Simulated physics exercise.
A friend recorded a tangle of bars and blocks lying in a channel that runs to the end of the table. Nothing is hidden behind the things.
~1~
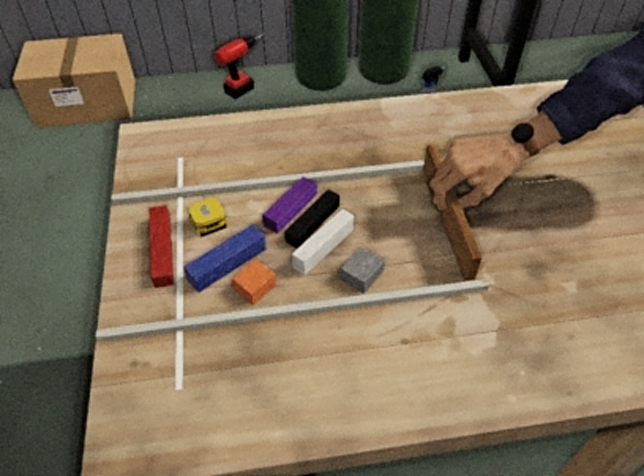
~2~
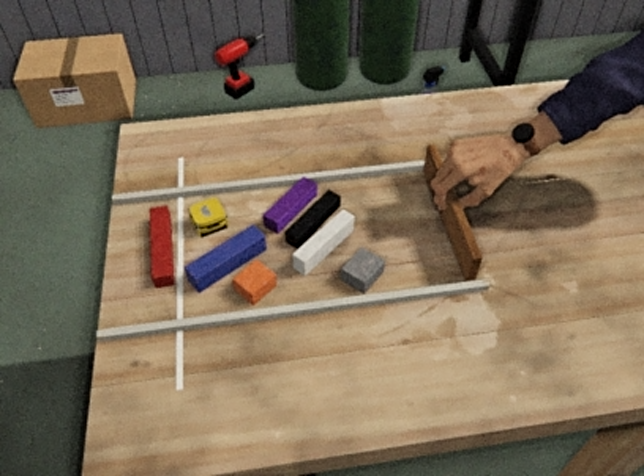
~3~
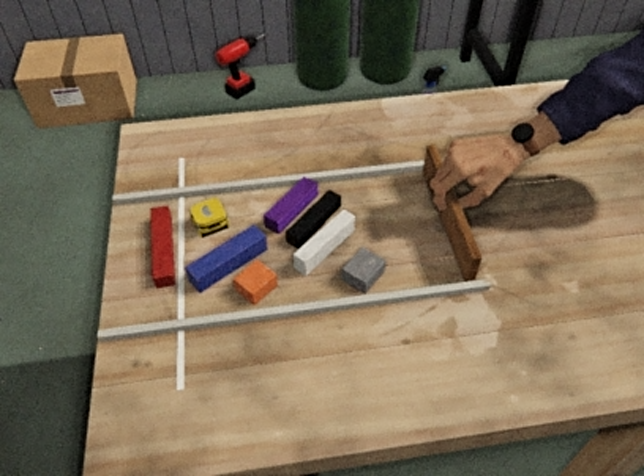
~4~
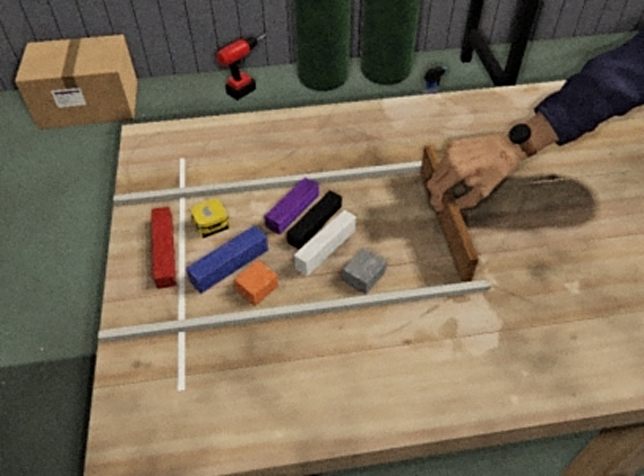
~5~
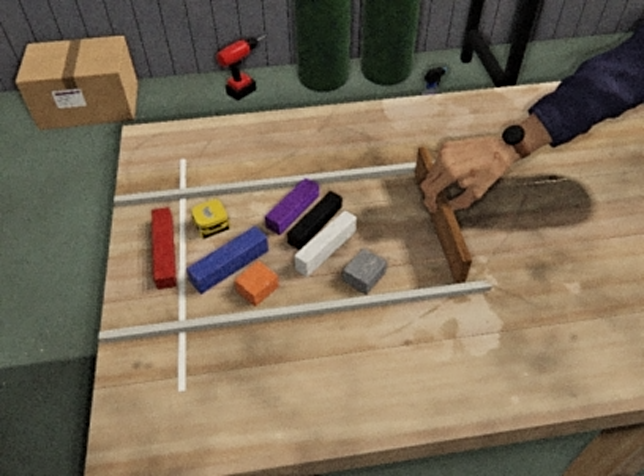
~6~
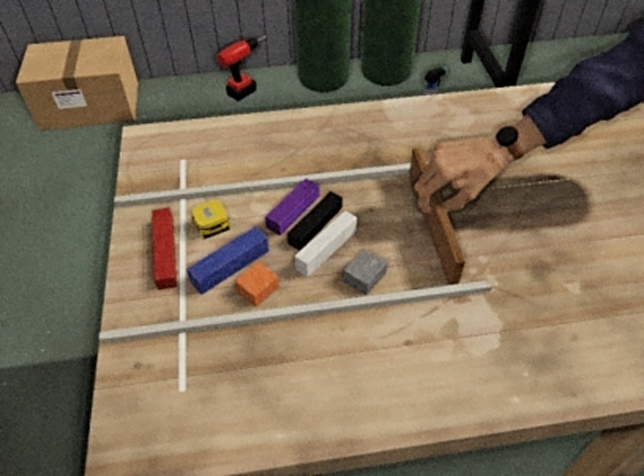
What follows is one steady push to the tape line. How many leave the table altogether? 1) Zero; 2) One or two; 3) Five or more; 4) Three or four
2, one or two.
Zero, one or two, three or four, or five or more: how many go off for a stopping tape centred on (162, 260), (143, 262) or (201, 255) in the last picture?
Taking the three tapes one at a time, the answers are either three or four, then either three or four, then not one.
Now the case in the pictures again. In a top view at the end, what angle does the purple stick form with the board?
Around 30 degrees.
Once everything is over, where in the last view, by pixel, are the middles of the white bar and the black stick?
In order, first (155, 267), then (156, 244).
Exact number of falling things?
Exactly 1.
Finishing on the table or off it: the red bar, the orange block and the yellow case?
Taking them in turn: The red bar ends up below, the orange block is still there, the yellow case is still there.
Soon after, none off yet; red bar at rest near (164, 247); yellow case at rest near (211, 220); blue bar at rest near (229, 260).
After that, none off yet; red bar at rest near (164, 247); yellow case at rest near (211, 220); blue bar displaced a little near (214, 259).
And then, none off yet; red bar displaced a little near (133, 245); yellow case displaced well along near (164, 211); blue bar displaced about its own width near (150, 271).
In the end, the number that fall off is one or two; gone, red bar.
